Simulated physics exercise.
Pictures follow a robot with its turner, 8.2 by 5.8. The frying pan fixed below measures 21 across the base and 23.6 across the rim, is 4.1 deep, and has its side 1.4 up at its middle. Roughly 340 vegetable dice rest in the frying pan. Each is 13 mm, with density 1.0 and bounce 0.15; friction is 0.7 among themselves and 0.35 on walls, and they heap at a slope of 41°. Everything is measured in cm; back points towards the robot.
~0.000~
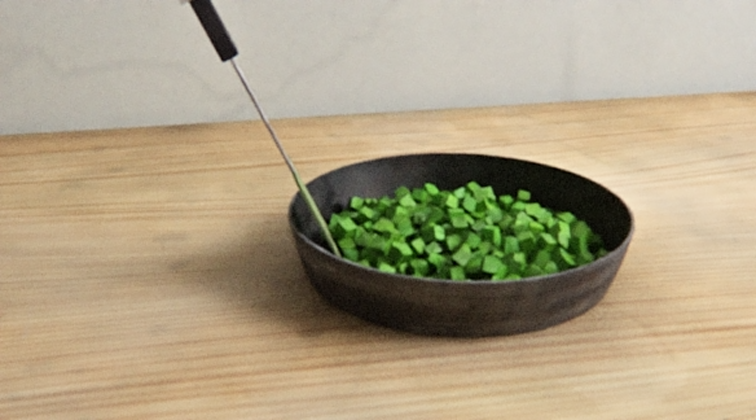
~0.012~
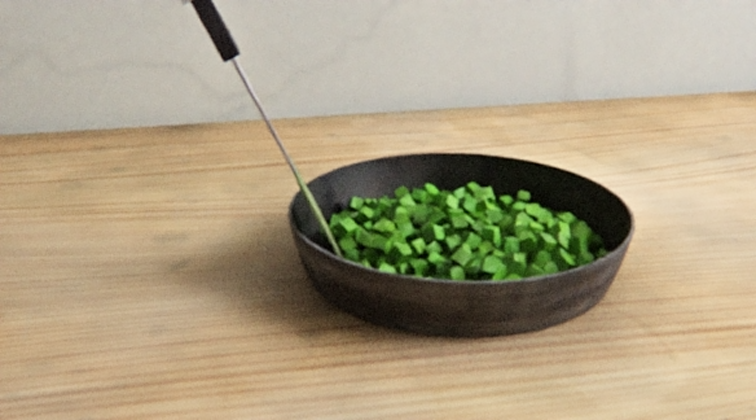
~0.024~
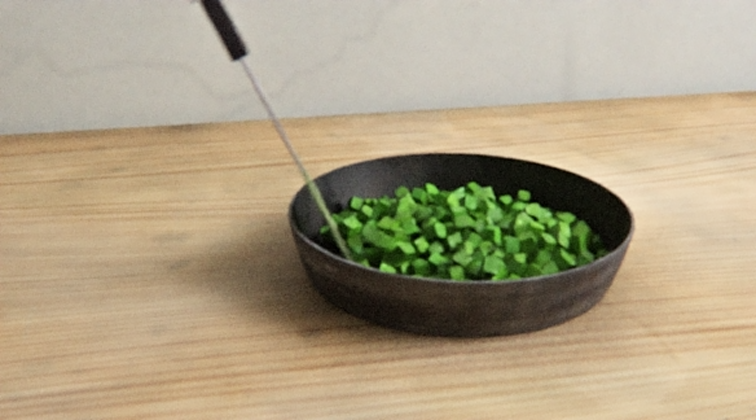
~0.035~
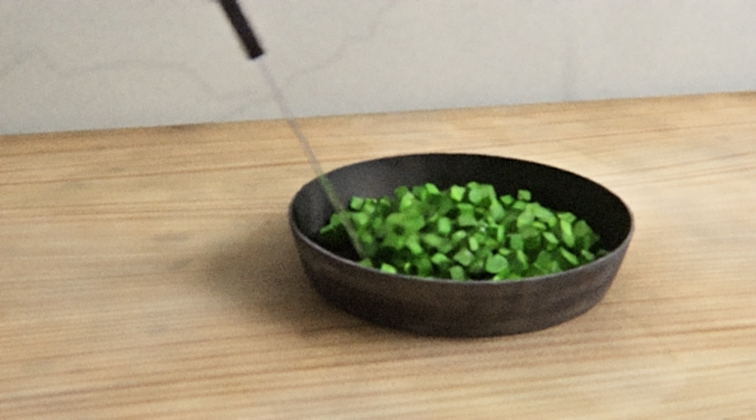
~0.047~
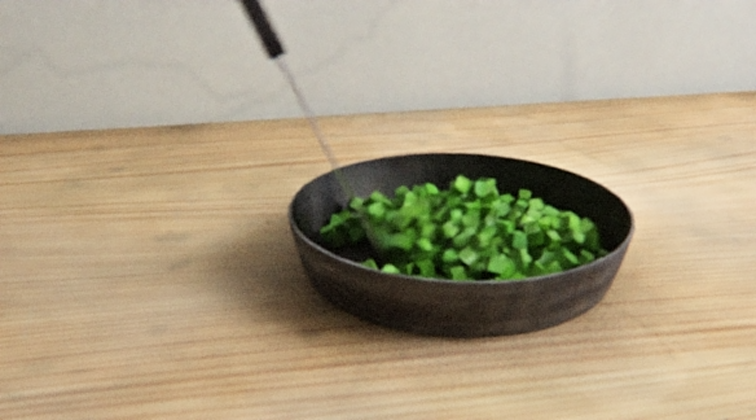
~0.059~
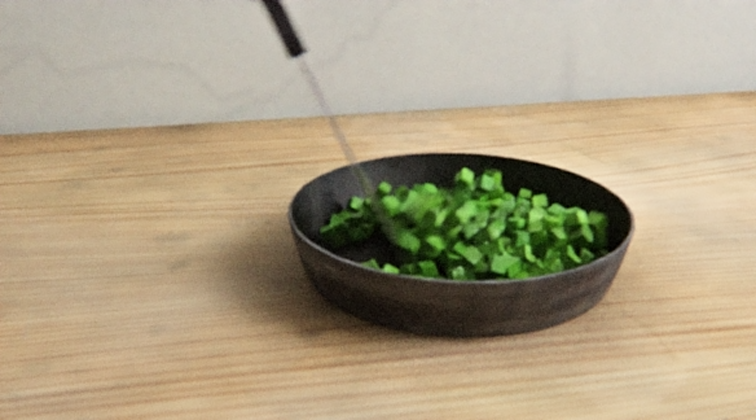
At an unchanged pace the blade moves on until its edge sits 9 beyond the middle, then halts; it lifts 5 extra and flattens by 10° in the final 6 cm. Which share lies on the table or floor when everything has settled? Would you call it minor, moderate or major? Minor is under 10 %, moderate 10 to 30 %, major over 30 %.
I would call it moderate.
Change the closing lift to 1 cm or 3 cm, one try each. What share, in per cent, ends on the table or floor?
Result, in order: Approx. 20 % and 25 %.
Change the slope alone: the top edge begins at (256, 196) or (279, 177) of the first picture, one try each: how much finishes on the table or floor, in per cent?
First try roughly 25 percent, second try roughly 30 percent.
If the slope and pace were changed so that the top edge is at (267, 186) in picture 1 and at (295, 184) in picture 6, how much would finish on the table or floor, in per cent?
Around 10 per cent finishes there.
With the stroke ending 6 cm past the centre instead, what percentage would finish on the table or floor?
That would be something like 15 in a hundred.
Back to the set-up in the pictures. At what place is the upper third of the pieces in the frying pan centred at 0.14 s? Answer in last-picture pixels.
The middle lies somewhere about (526, 201).
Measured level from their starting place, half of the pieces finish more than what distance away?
Somewhere around 2 centimetres, I'd say.
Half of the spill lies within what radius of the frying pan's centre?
Roughly 32 centimetres.
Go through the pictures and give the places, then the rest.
In the first frame, the turner top edge at (292, 169), sloping 65°; upper third of the load around (459, 232), from x 330 to 605, top at y 190; 344 in the frying pan.
In the second frame, the turner top edge at (293, 169), sloping 65°; upper third of the load around (459, 232), from x 330 to 605, top at y 190.
In the third frame, the turner top edge at (301, 168), sloping 65°; upper third of the load around (458, 231), from x 330 to 605, top at y 190.
In the fourth frame, the turner top edge at (317, 167), sloping 65°; upper third of the load around (458, 229), from x 330 to 605, top at y 190.
In the fifth frame, the turner top edge at (336, 166), sloping 65°; upper third of the load around (459, 225), from x 330 to 605, top at y 185.
In the sixth frame, the turner top edge at (354, 164), sloping 65°; upper third of the load around (467, 222), from x 330 to 605, top at y 180; 344 in the frying pan.
After 0.10 s, sloping 65°, highest piece 7 above the table; 344 in the frying pan.
After 0.14 s, sloping 62°, highest piece 9 above the table; 344 in the frying pan.
After 0.36 s, sloping 55°, highest piece 8 above the table; 269 in the frying pan, 68 on the table or floor, 7 on the blade or in flight.
After 1.41 s, sloping 55°, highest piece 5 above the table; 269 in the frying pan, 75 on the table or floor.
In the end, 269 in the frying pan, 75 on the table or floor. That is 22 % on the table or floor.
